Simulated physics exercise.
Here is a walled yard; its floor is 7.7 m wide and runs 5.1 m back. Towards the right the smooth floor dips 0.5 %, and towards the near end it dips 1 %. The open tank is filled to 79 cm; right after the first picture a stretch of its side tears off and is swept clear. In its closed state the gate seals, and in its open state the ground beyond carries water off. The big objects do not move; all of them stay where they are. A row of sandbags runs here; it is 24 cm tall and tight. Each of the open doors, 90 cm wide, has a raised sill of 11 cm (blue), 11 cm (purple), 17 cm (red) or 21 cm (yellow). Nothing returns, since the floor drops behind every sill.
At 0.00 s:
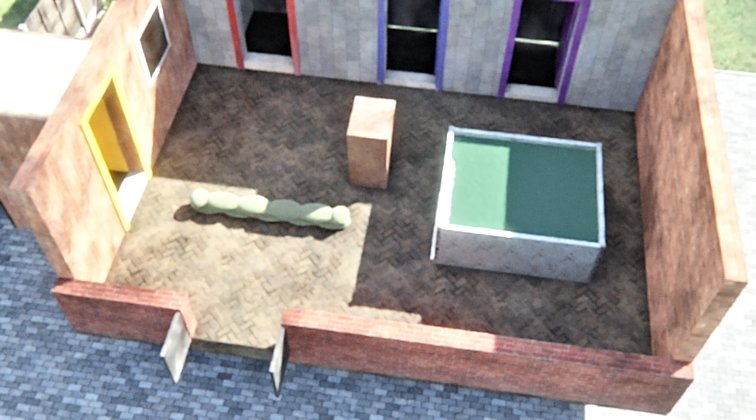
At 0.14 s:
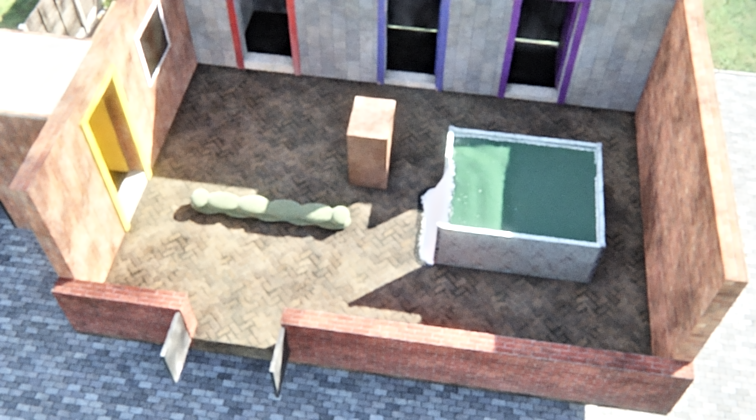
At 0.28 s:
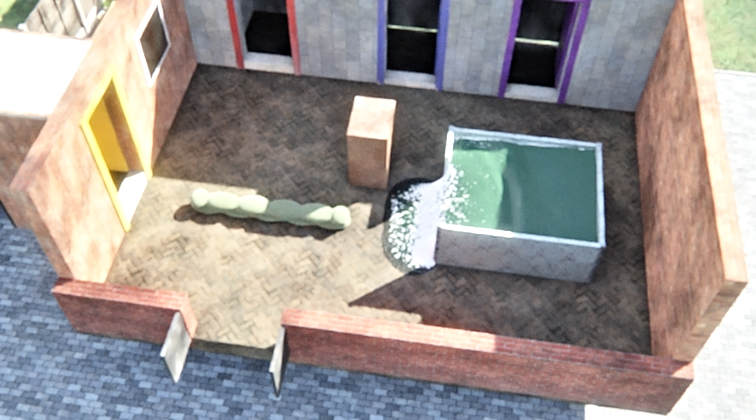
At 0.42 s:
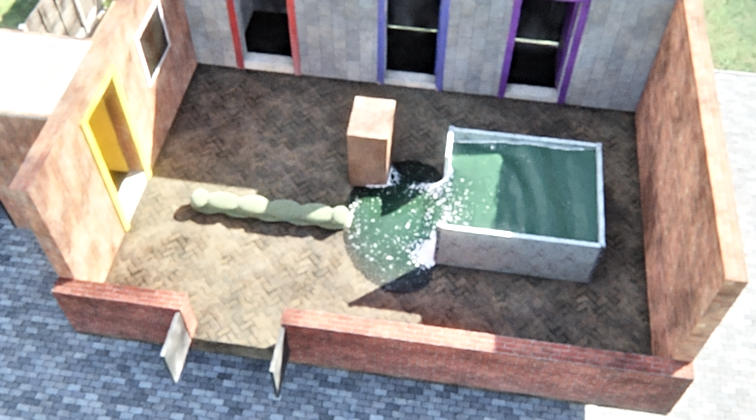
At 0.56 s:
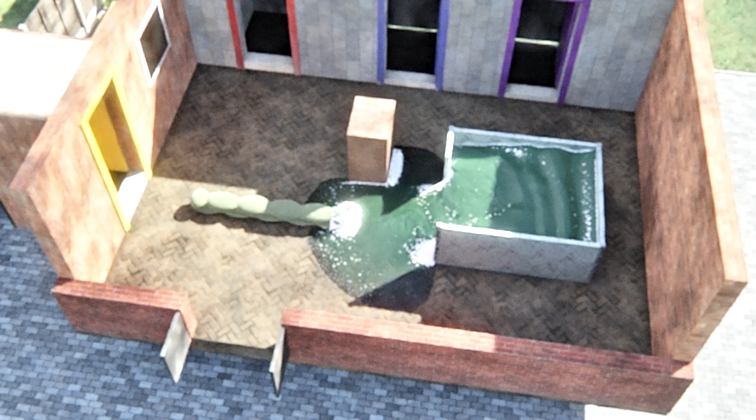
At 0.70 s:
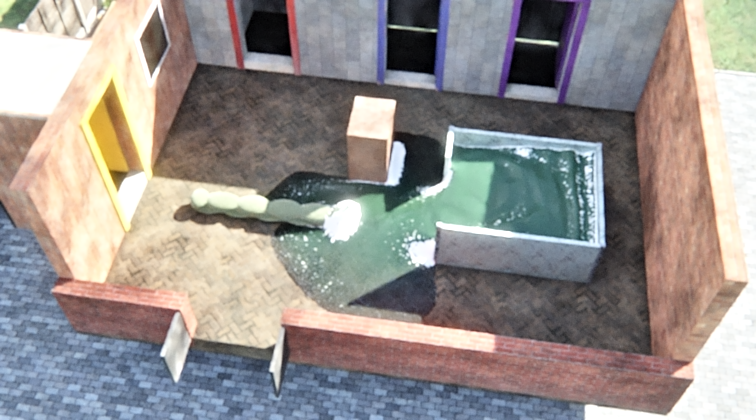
In a brick-walled yard with a tan block and a pale green row of sandbags, an open tank of still green water stands on the right. Its left side opens and water pours out, foaming, then spreads left and toward the near wall, washing around the block and the sandbags' right end.
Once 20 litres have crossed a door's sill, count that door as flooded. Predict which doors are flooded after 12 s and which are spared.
In the end the blue door never breaches the limit. The purple door never breaches the limit. The red door never breaches the limit. The yellow door never breaches the limit.
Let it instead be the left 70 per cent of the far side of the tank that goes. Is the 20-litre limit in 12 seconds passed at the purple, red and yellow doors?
Door by door - purple: Out of bounds, red: Within bounds, yellow: Within bounds.
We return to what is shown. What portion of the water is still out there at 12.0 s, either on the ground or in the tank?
That would be close to 74 per cent.
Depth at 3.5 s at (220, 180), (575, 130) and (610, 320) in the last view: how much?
7, 1 and 0 cm.
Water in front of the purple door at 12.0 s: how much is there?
Depth: Approx. 6.5 cm.
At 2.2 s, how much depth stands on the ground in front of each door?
Door by door, in cm: Blue reads 7, purple reads 1, red reads 0, yellow reads 13.
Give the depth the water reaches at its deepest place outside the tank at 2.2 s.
About 40 cm at most.
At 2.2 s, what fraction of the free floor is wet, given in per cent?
Around 55 per cent.
After 1.4 s water covers 40 % of the floor and is deepest (41 cm) near (430, 234); blue door 6 cm at the sill, 0 L in, purple door not reached, red door not reached, yellow door not reached.
After 2.2 s water covers 55 % of the floor and is deepest (40 cm) near (94, 308); blue door 7 cm at the sill, 0 L in, purple door 1 cm at the sill, 0 L in, red door not reached, yellow door 13 cm at the sill, 0 L in.
After 3.5 s water covers 65 % of the floor and is deepest (32 cm) near (169, 318); blue door 5 cm at the sill, 0 L in, purple door 3 cm at the sill, 0 L in, red door 12 cm at the sill, 0 L in, yellow door 15 cm at the sill, 2 L in.
After 7.0 s water covers 90 % of the floor and is deepest (15 cm) near (388, 349); blue door 3 cm at the sill, 0 L in, purple door 4 cm at the sill, 0 L in, red door 8 cm at the sill, 0 L in, yellow door 8 cm at the sill, 2 L in.
After 12.0 s water covers 95 % of the floor and is deepest (15 cm) near (645, 385); blue door 2 cm at the sill, 0 L in, purple door 7 cm at the sill, 0 L in, red door 3 cm at the sill, 0 L in, yellow door 4 cm at the sill, 2 L in.
